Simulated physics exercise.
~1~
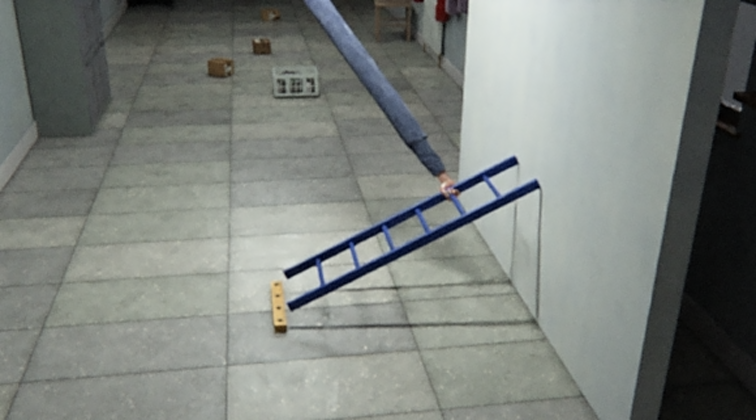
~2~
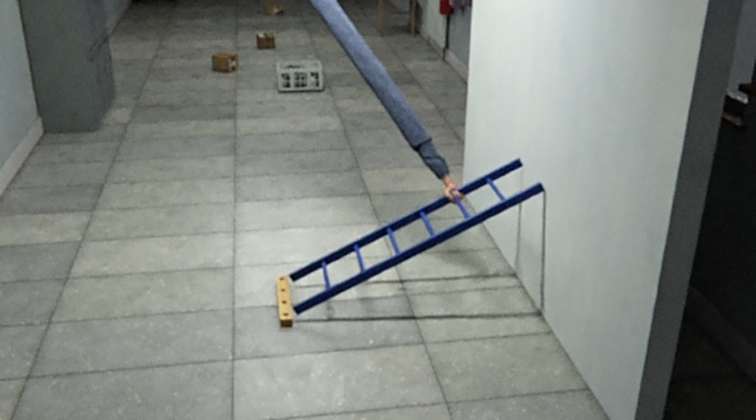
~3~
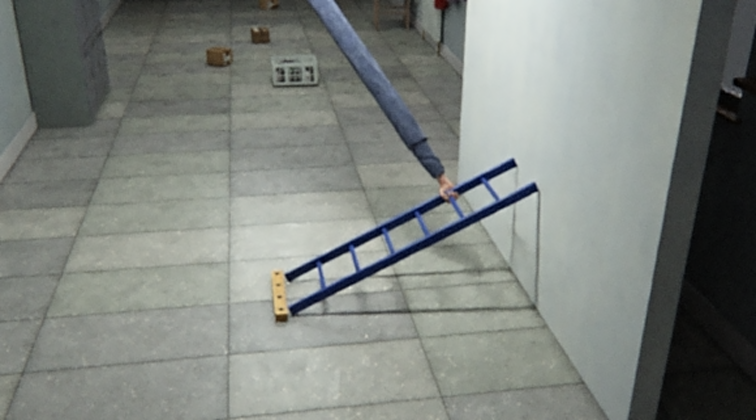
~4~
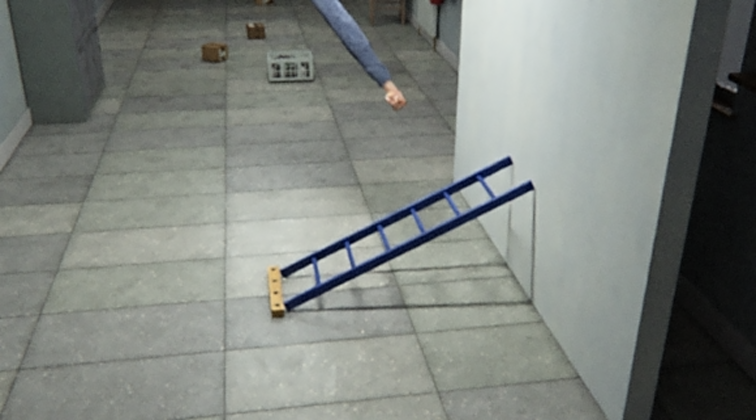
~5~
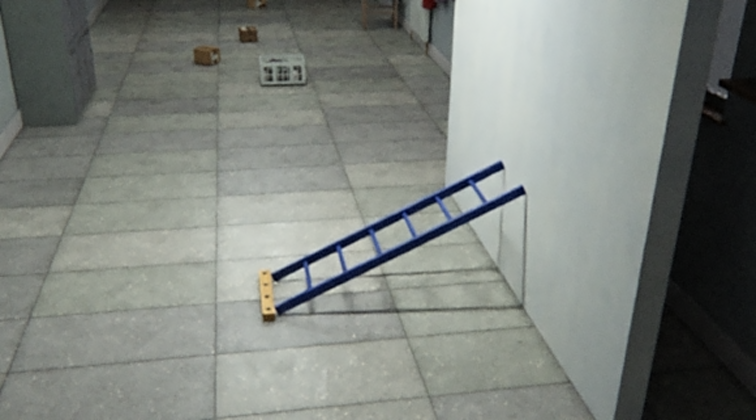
Blue ladder-like gate being lowered by a hand against a pale wall, then staying leaning, its foot by a wooden batten.
